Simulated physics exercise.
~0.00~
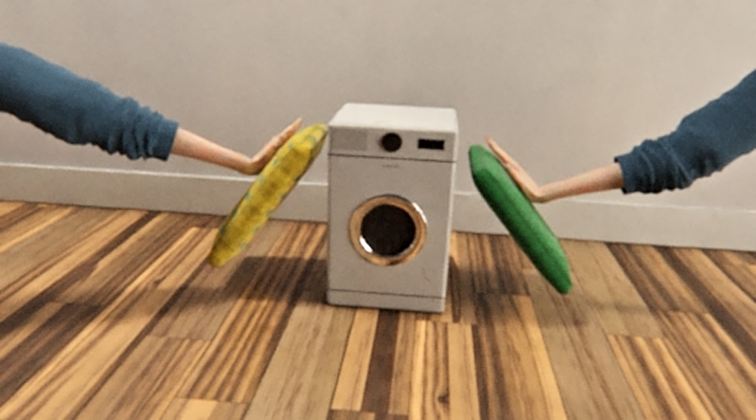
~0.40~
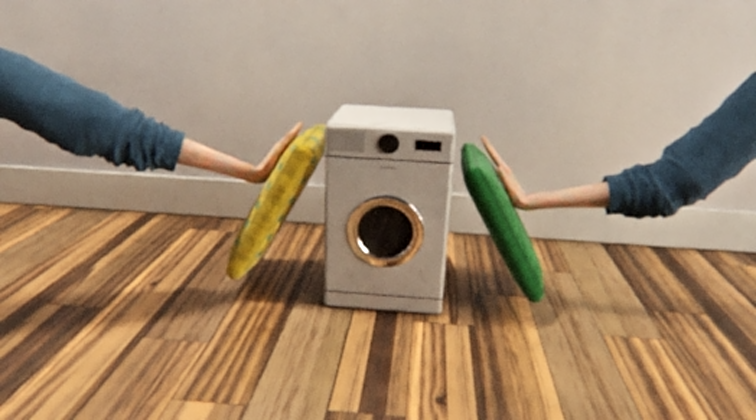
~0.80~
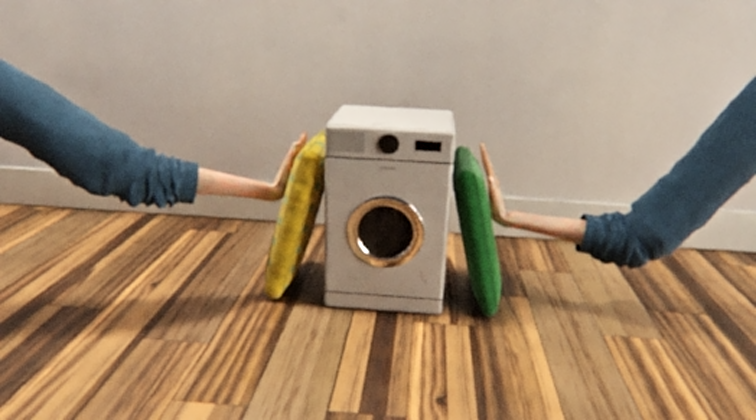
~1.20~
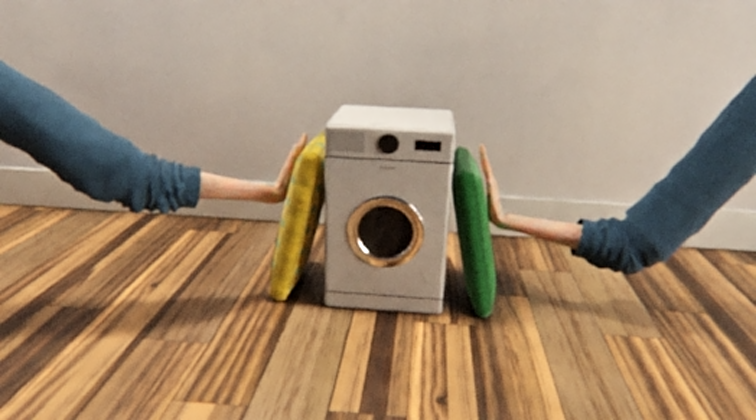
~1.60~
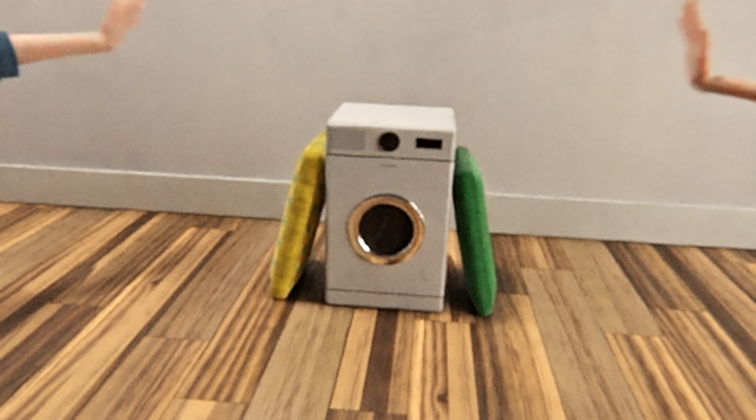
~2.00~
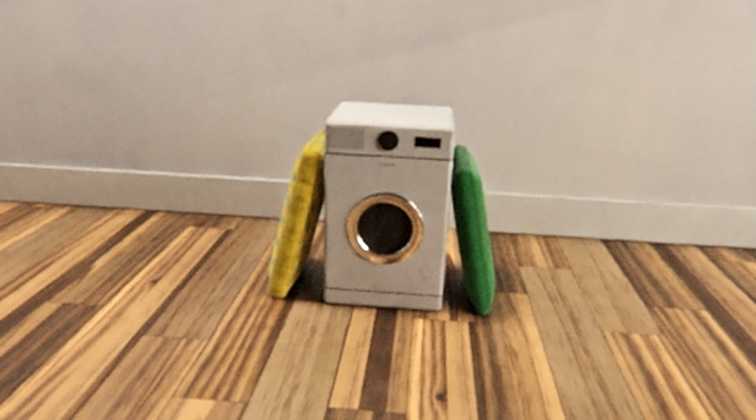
On a striped wooden floor by a pale wall, two hands pushed a yellow pillow and a green pillow inward until they leaned against either side of a white machine, then let go and drew away, and both pillows stayed propped up.
